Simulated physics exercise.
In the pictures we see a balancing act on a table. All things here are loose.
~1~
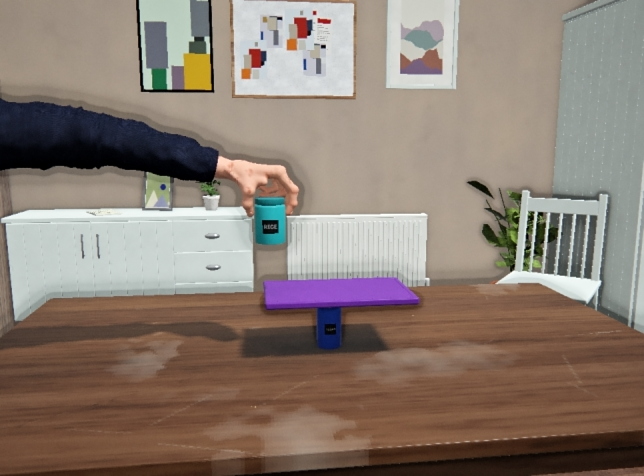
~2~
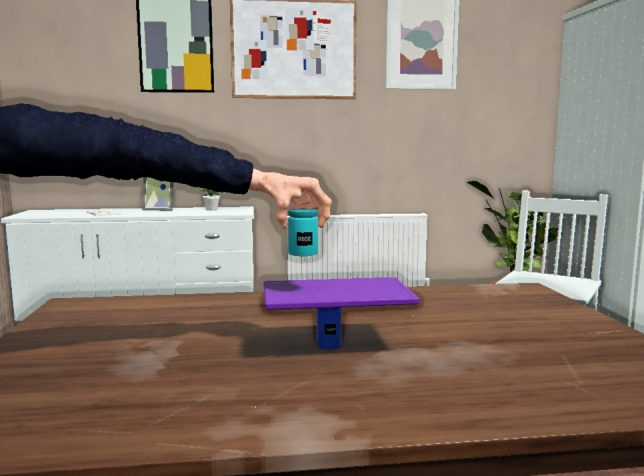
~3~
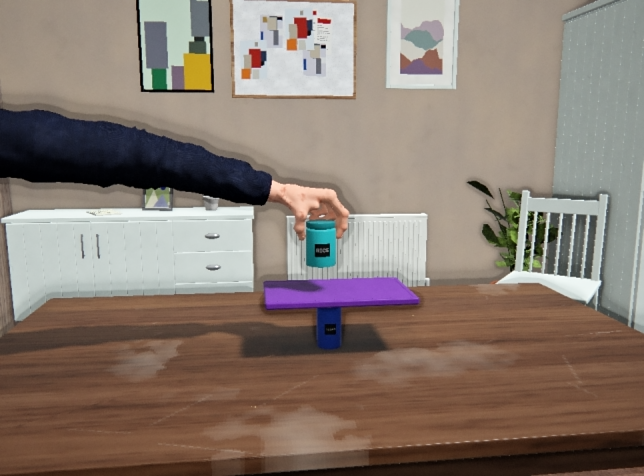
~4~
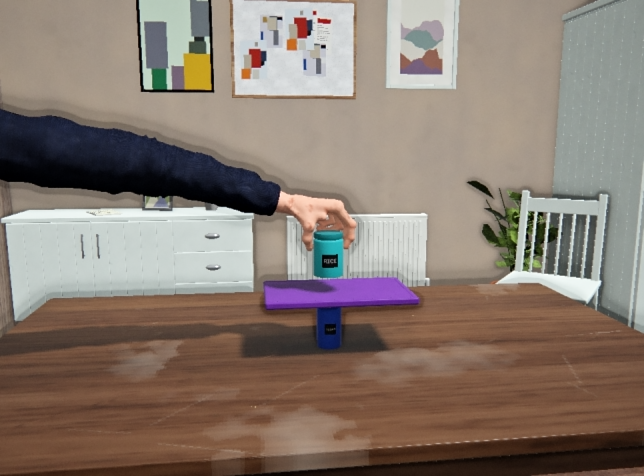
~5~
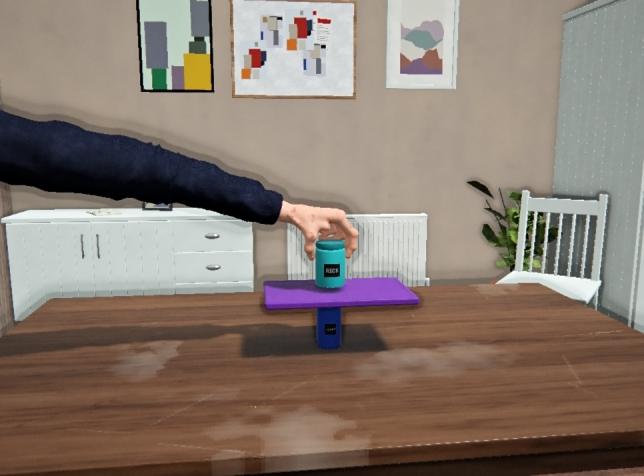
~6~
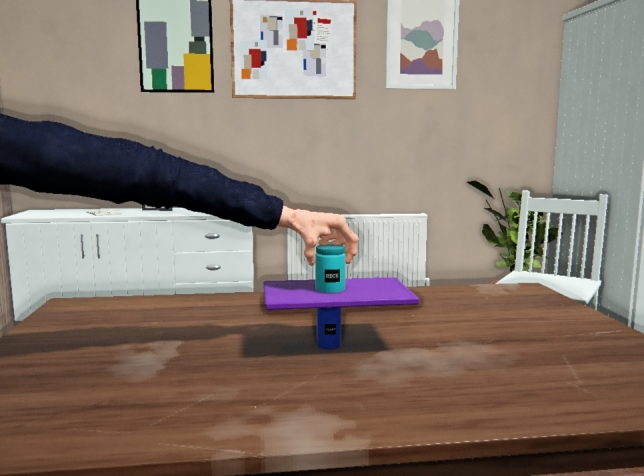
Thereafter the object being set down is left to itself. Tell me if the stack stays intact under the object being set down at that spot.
Yes - most likely nothing will tip.
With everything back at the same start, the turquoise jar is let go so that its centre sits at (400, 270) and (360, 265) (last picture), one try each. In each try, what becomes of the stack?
Result one: The stack falls. Result two: The stack falls.
Then, 0.20 s later than the last frame, all is still.
Then, 0.40 s later than the last frame, turquoise jar resting near (330, 269).
When it is over, all 3 as before. End places, in pixels of the last picture, turquoise jar near (330, 269). The stack keeps its balance.
